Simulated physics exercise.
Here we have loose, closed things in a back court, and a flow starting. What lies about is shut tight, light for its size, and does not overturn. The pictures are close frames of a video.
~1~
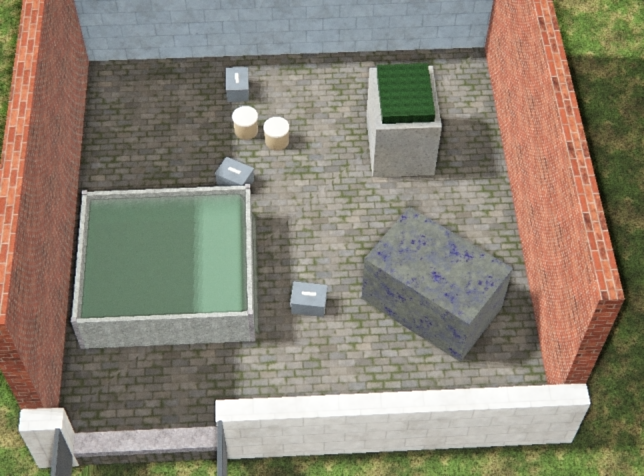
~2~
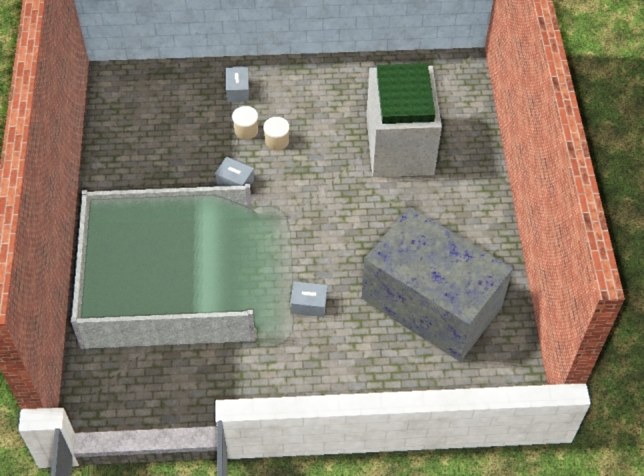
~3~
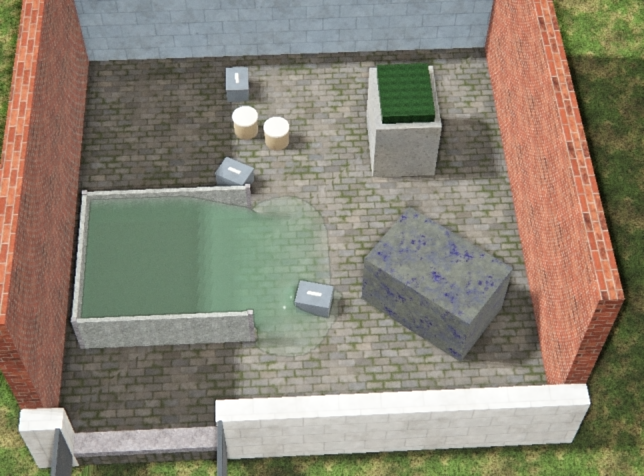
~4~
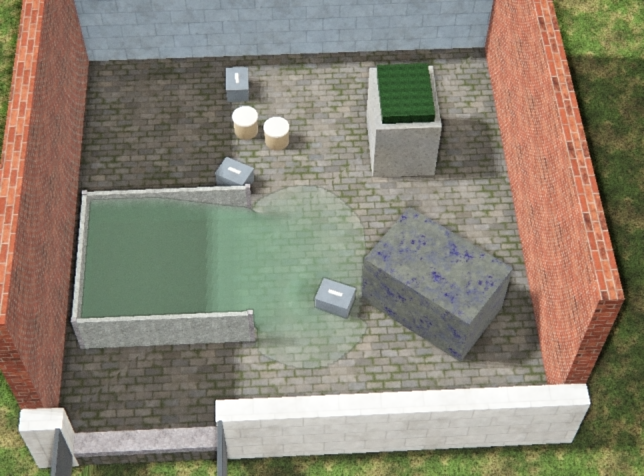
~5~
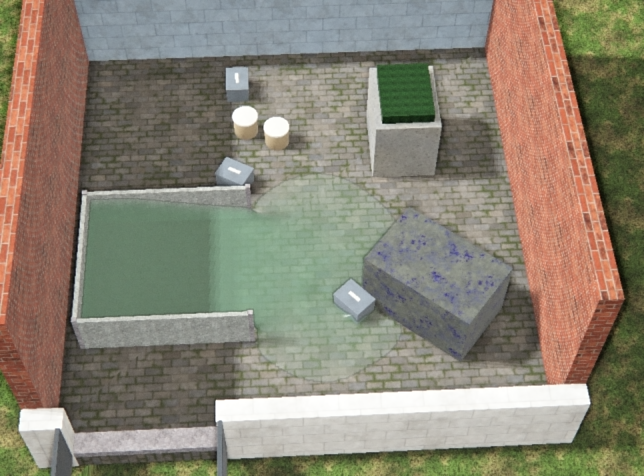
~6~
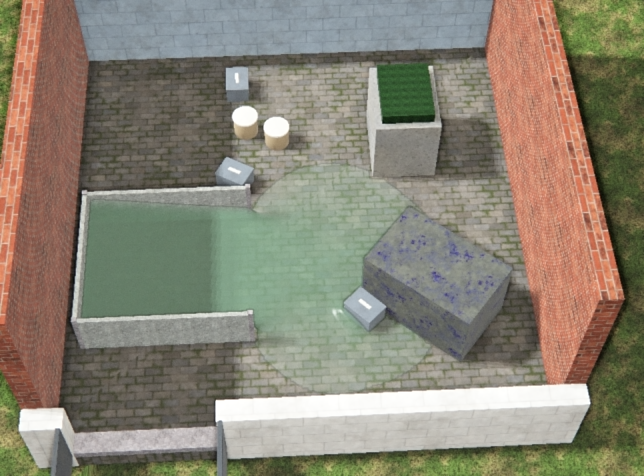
Grey box sliding right across a walled brick courtyard as water spreads from an opened tank, reaching a large speckled block.
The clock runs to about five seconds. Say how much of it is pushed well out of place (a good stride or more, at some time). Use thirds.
That comes to under a third.
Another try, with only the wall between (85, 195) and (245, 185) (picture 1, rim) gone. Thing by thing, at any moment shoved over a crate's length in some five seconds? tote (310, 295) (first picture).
My call: Less than that.
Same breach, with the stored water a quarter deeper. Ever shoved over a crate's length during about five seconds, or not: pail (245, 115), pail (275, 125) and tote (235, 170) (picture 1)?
In that order: Not that far, less than that, never so far.
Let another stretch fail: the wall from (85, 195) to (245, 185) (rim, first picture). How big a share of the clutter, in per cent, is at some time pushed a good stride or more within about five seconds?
Near 80 in a hundred.
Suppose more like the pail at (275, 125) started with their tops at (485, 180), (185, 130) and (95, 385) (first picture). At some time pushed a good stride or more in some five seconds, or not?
In that order: Shifted that much, short of that, less than that.
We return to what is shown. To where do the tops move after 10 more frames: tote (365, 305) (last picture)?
Around (535, 373).
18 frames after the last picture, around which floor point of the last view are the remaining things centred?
Near (299, 170).
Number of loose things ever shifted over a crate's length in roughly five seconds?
The number is 1.
A moment on, 1 of 5 are well off their spots; 0 afloat.
Next, 1 of 5 are well off their spots; 1 afloat.
Later, 1 of 5 are well off their spots; 1 afloat.
In the end, 1 of 5 are well off their spots, and 1 have been at some point; 1 afloat.
